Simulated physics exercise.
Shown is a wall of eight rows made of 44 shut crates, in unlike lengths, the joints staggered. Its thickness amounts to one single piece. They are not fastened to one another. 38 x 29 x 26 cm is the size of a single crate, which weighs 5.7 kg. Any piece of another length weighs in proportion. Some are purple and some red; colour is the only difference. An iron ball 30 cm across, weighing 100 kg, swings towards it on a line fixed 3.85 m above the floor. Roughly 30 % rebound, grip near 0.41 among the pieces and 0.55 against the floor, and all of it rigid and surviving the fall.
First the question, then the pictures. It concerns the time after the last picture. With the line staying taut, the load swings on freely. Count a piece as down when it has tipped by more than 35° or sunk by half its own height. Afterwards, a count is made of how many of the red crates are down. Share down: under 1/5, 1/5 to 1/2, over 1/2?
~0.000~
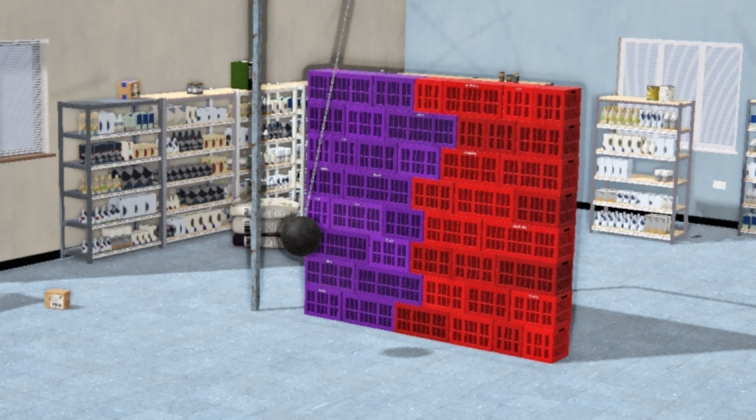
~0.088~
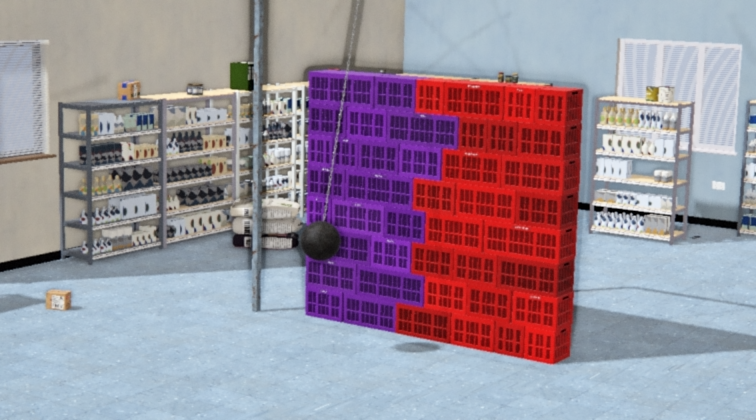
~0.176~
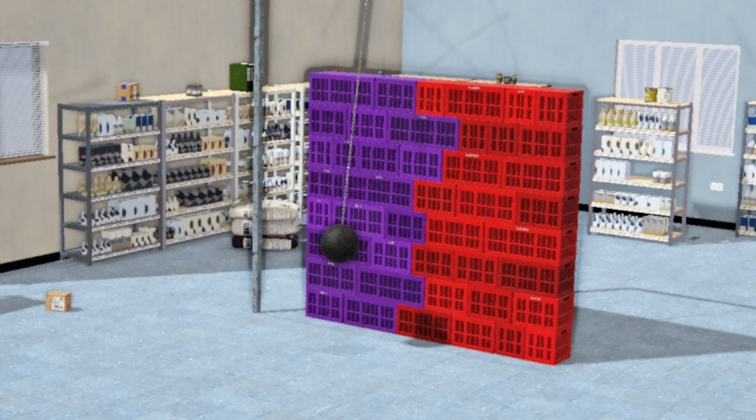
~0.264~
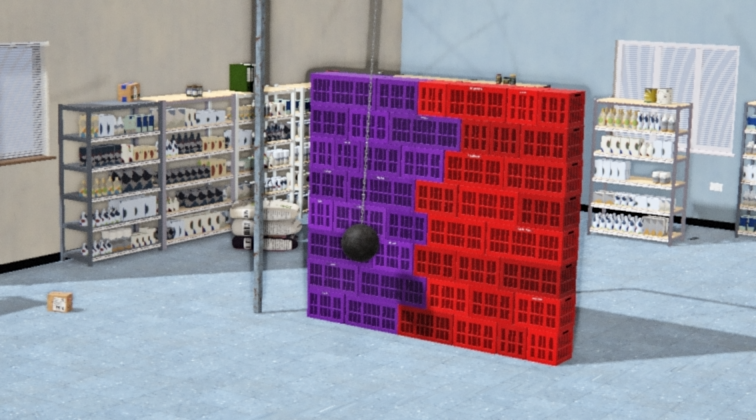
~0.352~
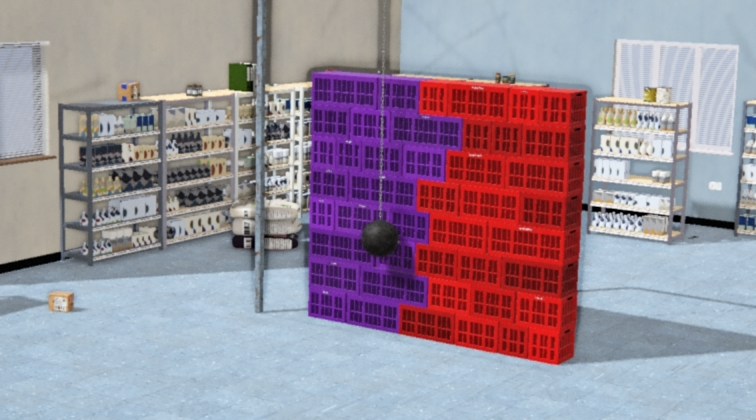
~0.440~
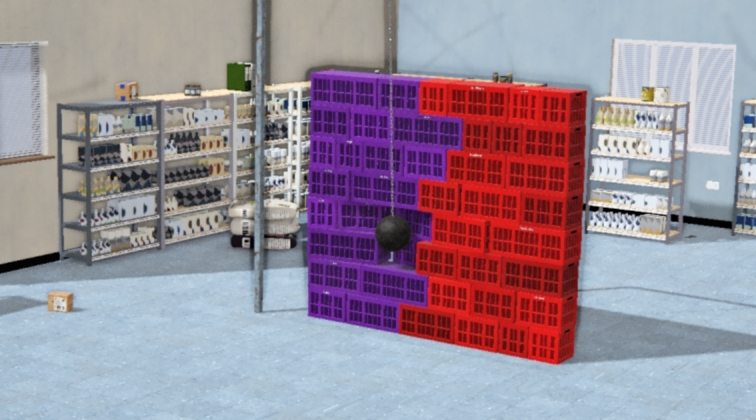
Under 1/5.
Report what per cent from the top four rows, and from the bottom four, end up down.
For the top it's 0 in a hundred, for the bottom 10 in a hundred.
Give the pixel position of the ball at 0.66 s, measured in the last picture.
I'd put it somewhere around (419, 220).
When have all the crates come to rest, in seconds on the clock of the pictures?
I'd put it around 2.0 seconds.
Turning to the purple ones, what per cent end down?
Ending so: Purple 10 per cent.
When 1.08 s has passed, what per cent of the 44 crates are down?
By then, 5 per cent.
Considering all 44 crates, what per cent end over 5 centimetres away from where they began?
The answer is 35 percent.
By 0.50 s, line 7° past plumb; none of the 24 red crates down (0 of 44 in all colours); top red crate unmoved.
By 0.66 s, line 12° past plumb; none of the 24 red crates down (1 of 44 in all colours); top red crate moved 24 mm; top purple crate moved 59 mm.
By 1.08 s, line 20° past plumb; none of the 24 red crates down (2 of 44 in all colours); top red crate moved 34 mm; top purple crate moved 12 cm.
By 1.72 s, line 12° past plumb; none of the 24 red crates down (2 of 44 in all colours); top red crate moved 33 mm; top purple crate moved 9 cm.
When it is over (2.3 s), line 6° before plumb; none of the 24 red crates down (2 of 44 in all colours); top red crate moved 32 mm; top purple crate moved 8 cm. That is 0 per cent. In pixels of the last frame, middles, top red crate near (489, 101), top purple crate near (413, 94).
